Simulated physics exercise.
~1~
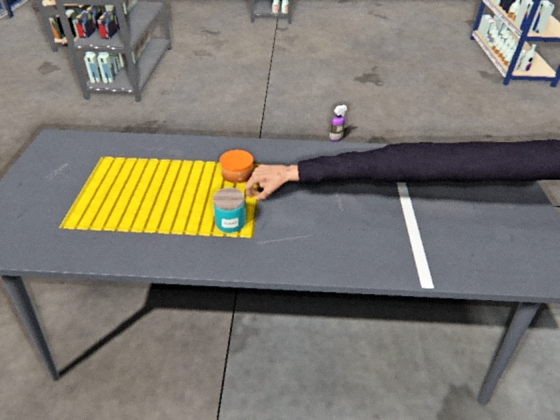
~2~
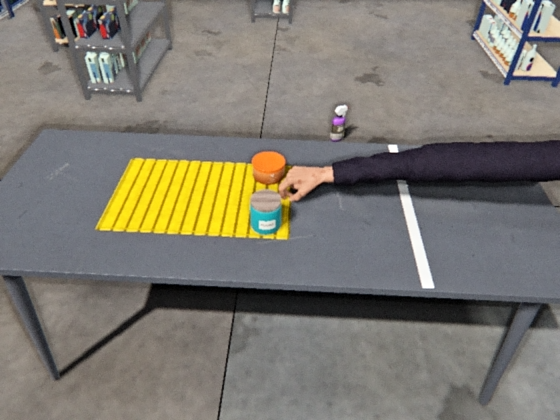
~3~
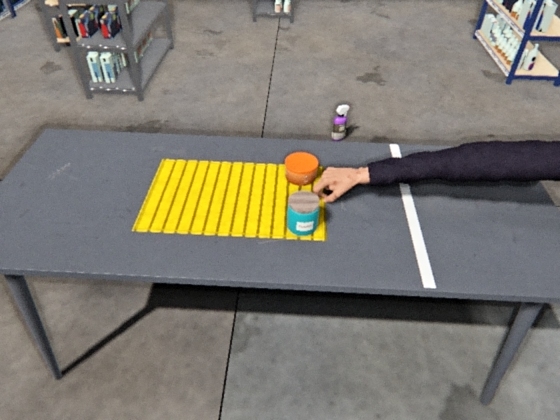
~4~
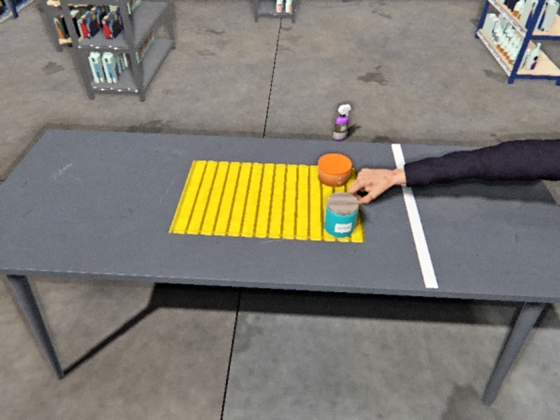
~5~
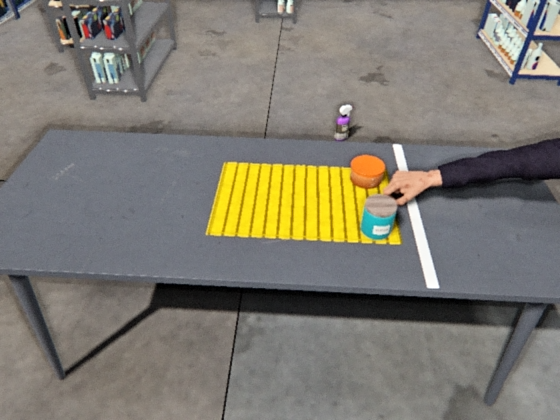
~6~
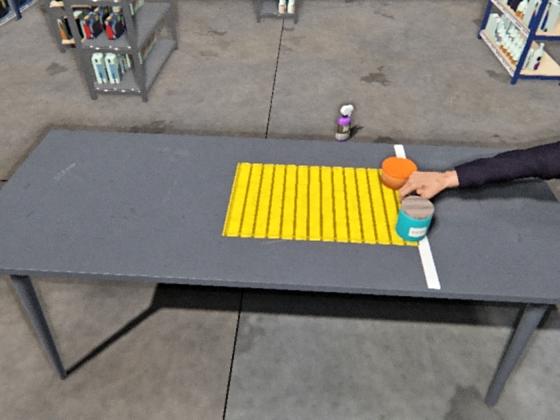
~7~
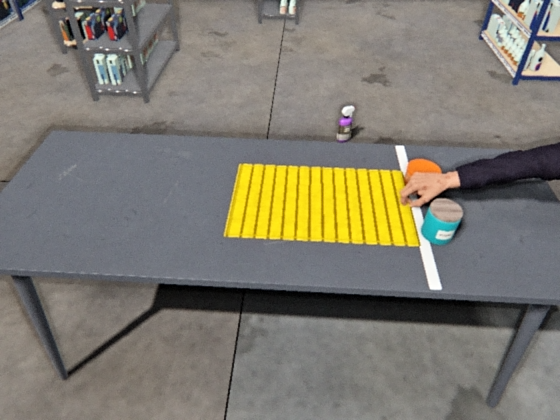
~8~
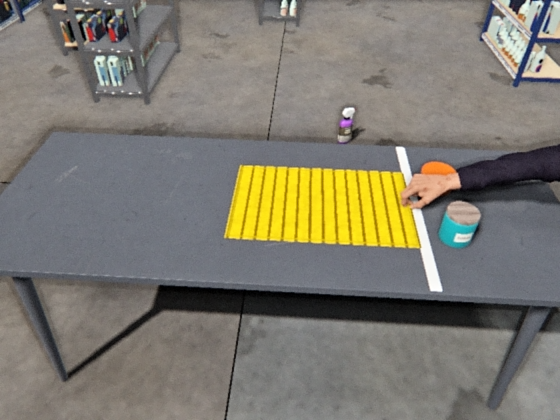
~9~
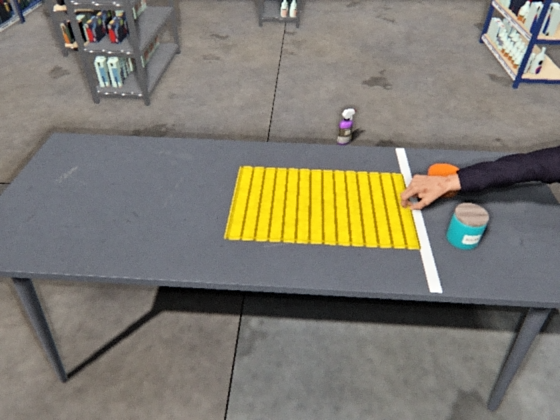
A hand tows a yellow cloth right and stops, and two containers slide off past the tape.
